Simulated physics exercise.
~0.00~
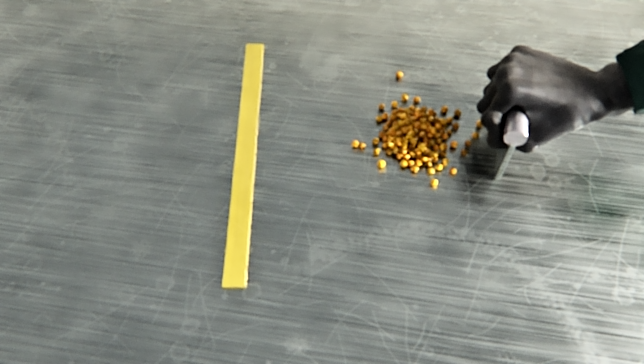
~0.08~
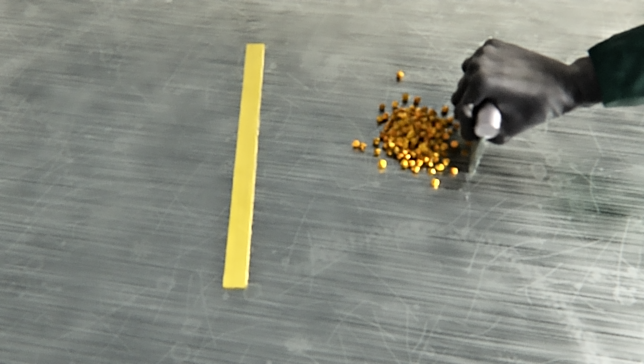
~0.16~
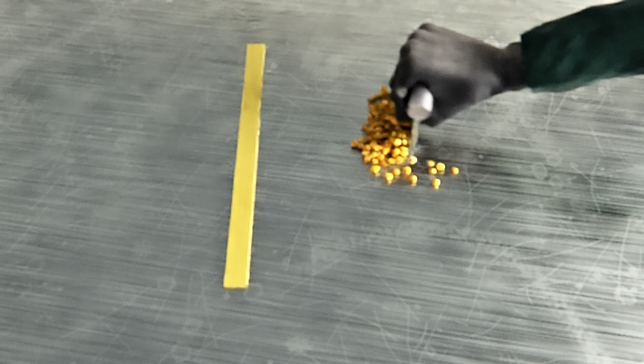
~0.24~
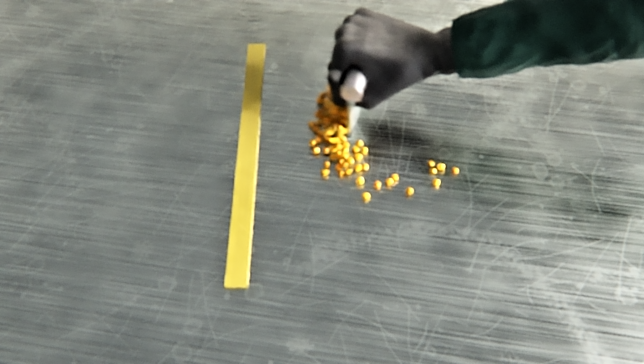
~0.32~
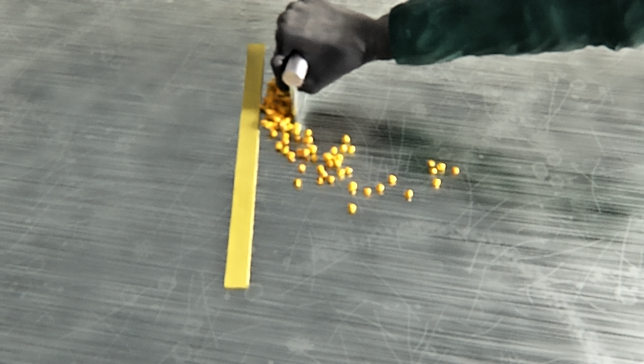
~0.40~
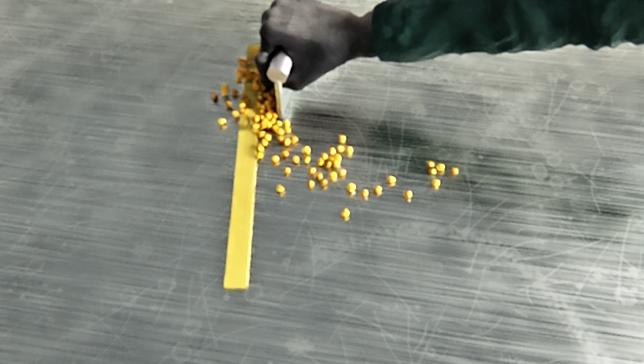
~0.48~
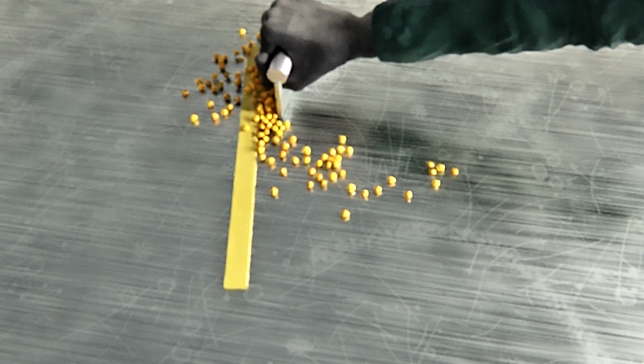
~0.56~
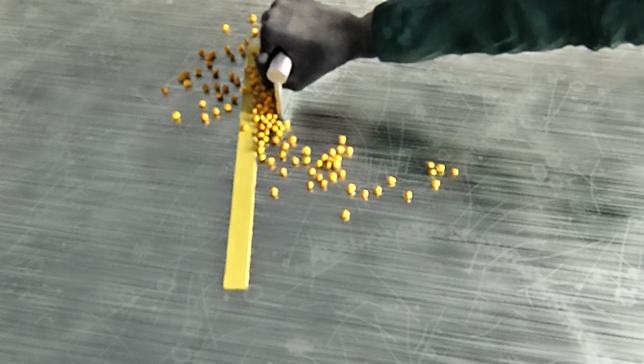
The clip opens on a scratched metal surface where a dark-gloved hand holds a scraper to the right of a loose heap of golden kernels, with a yellow strip lying further left. The hand moves left, and the blade meets the heap and pushes it along. As it travels, kernels slip past the lower end of the blade and trail behind on the right. The scraper reaches the strip and halts there, while some kernels scatter across its upper part to the far side. At the end, the hand stays still, with most kernels spread on either side and some around the strip.
